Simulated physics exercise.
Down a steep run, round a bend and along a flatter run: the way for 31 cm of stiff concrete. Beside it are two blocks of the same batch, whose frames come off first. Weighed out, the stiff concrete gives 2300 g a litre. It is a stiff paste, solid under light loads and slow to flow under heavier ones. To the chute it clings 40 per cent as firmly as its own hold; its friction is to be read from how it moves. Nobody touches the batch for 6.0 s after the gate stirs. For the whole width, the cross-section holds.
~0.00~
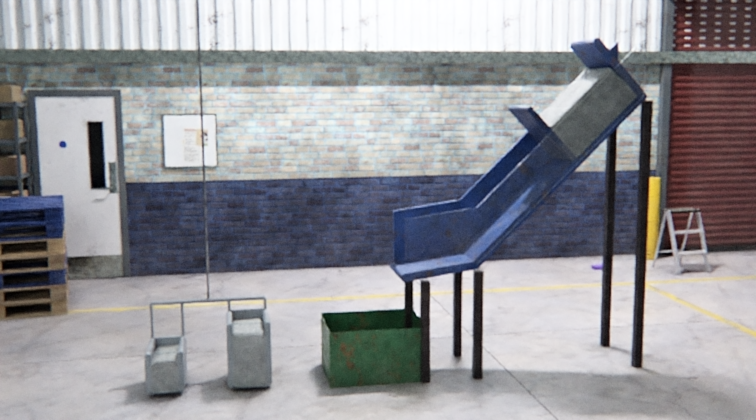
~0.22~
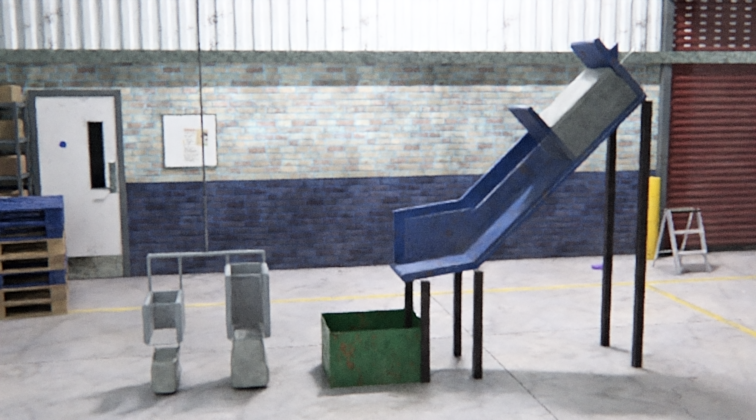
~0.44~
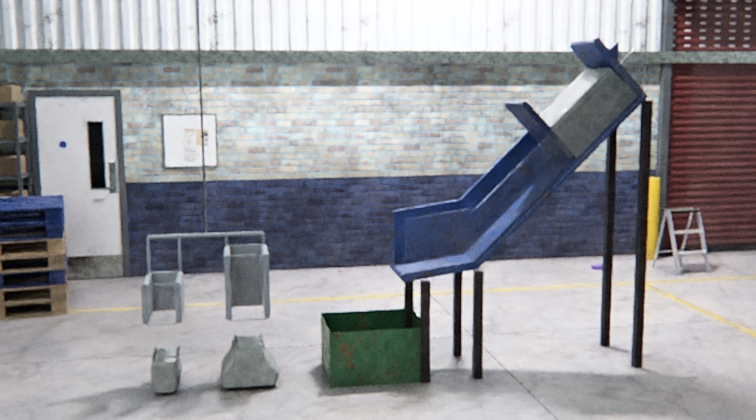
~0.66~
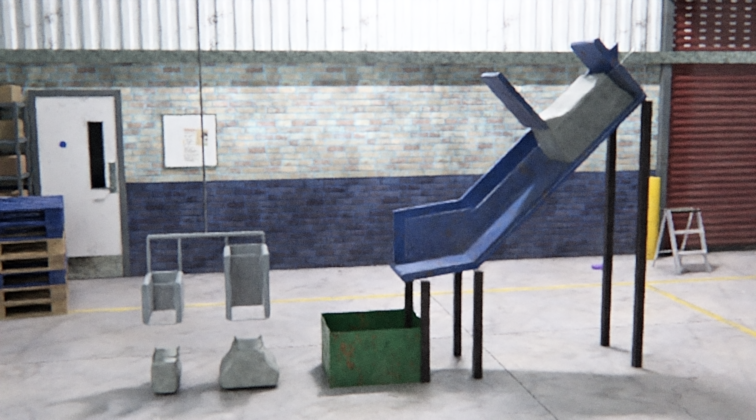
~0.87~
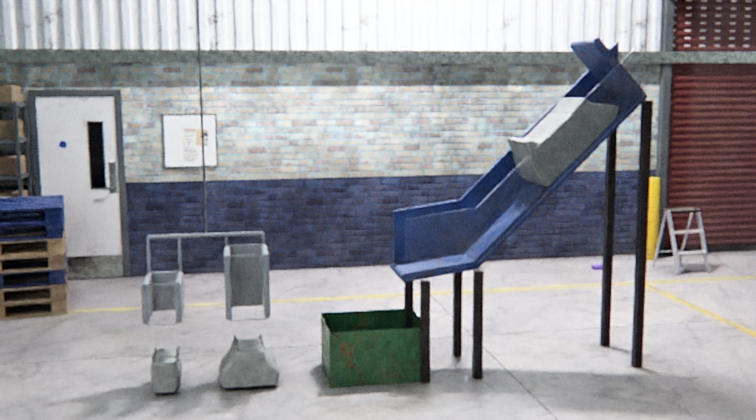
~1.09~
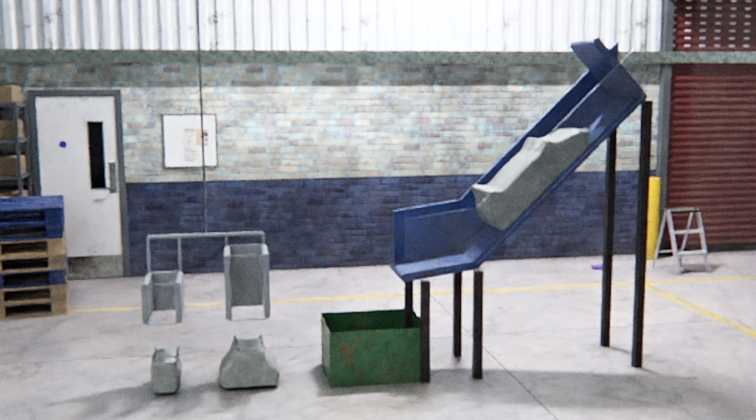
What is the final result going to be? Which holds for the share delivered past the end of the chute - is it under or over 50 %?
Of the two, over.
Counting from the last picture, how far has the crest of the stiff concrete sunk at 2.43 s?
I'd say near 80 centimetres.
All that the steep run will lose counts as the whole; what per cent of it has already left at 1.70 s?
The figure is about 100 %.
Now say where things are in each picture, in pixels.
Leading edge of the stiff concrete at (553, 125); blocks stand 22 cm, 38 cm (left to right), in the first frame.
Leading edge of the stiff concrete at (553, 125); blocks stand 22 cm, 35 cm (left to right), in the second frame.
Leading edge of the stiff concrete at (552, 124); blocks stand 22 cm, 27 cm (left to right), in the third frame.
Leading edge of the stiff concrete at (547, 123); blocks stand 22 cm, 26 cm (left to right), in the fourth frame.
Leading edge of the stiff concrete at (528, 146); blocks stand 22 cm, 26 cm (left to right), in the fifth frame.
Leading edge of the stiff concrete at (489, 196); blocks stand 22 cm, 26 cm (left to right), in the sixth frame.
After 1.70 s, 3 % is on the steep run, 82 % on the flatter one and 15 % past the end.
After 2.43 s, 1 % is on the steep run, 30 % on the flatter one and 69 % past the end.
After 3.15 s, 1 % is on the steep run, 30 % on the flatter one and 69 % past the end.
After 3.87 s, 1 % is on the steep run, 30 % on the flatter one and 69 % past the end.
After 6.36 s, at the end, 1 % is on the steep run, 30 % on the flatter one and 69 % past the end.
